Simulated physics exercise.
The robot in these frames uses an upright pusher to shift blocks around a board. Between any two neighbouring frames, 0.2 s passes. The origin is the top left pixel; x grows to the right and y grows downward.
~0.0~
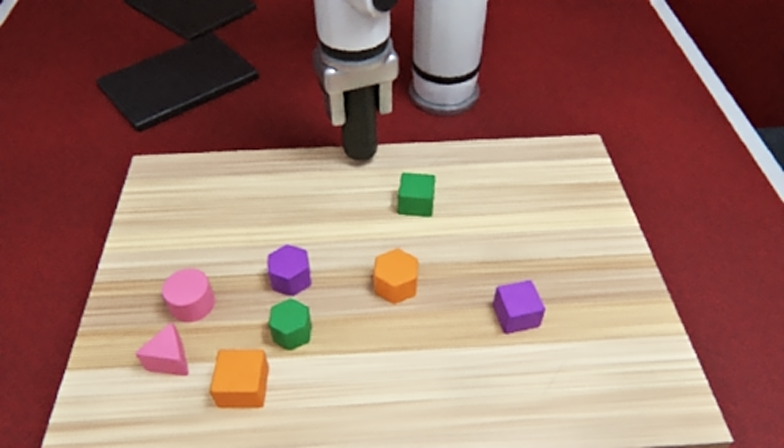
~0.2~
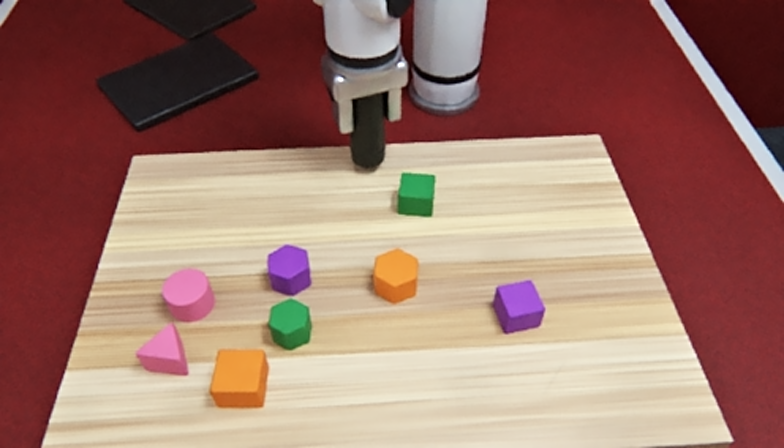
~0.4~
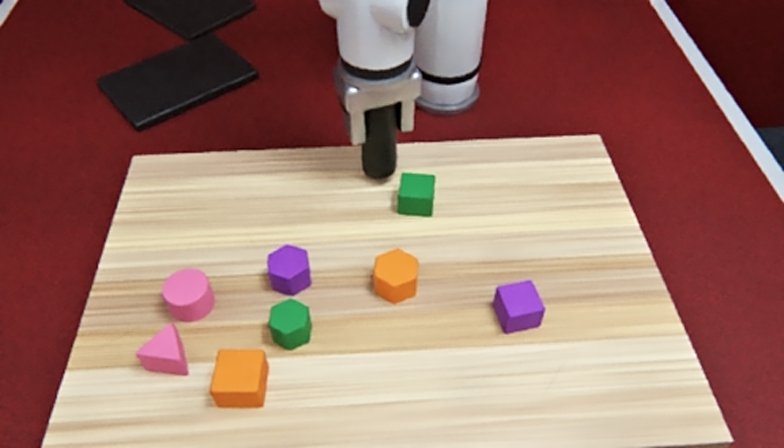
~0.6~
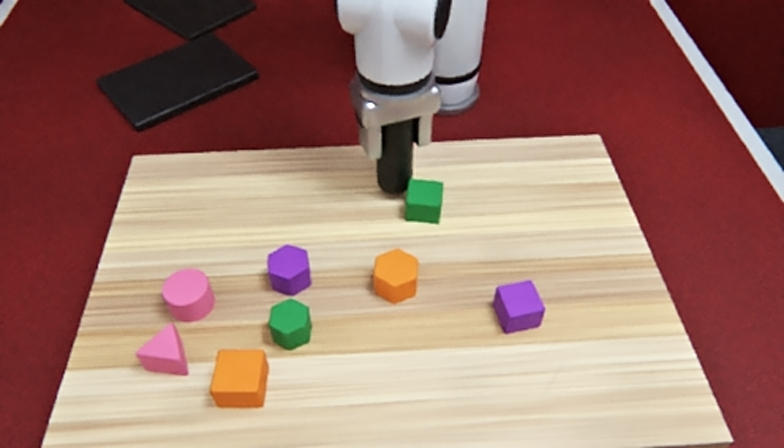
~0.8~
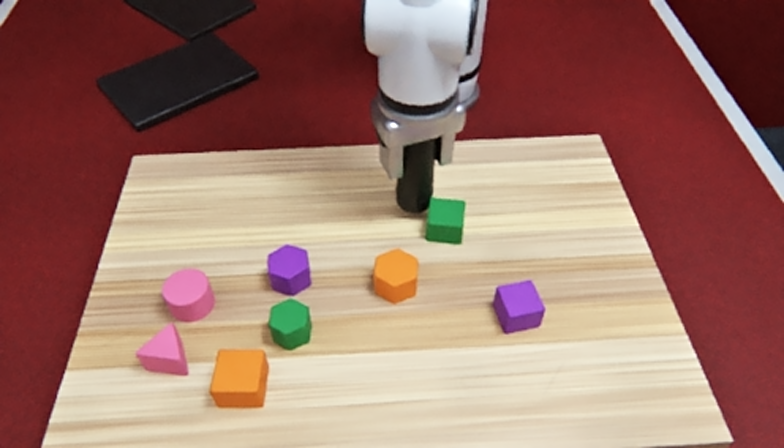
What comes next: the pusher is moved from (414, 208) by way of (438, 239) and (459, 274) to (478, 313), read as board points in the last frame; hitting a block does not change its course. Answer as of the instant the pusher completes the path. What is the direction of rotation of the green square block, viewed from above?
From above, it looks like the green square block goes counterclockwise.
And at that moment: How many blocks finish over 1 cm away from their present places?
Blocks displaced: 1.
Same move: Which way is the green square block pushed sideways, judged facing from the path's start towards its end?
Left-hand side.
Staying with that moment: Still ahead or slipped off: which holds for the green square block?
Slipped off.
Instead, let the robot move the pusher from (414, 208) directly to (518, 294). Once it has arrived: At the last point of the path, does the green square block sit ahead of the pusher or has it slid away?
It is still ahead of the pusher.
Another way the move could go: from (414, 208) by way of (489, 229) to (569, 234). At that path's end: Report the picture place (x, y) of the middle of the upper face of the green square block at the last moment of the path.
Located at (485, 238).
The first path, step by step. One third of the way, pusher (439, 231); green square block (479, 239), turned 15° anticlockwise.
Two thirds of the way, pusher (460, 267); green square block (505, 256), turned 75° anticlockwise.
At the end, pusher (479, 306); orange six-sided block not moved; green square block (510, 260), turned 100° anticlockwise; purple square block (525, 299).
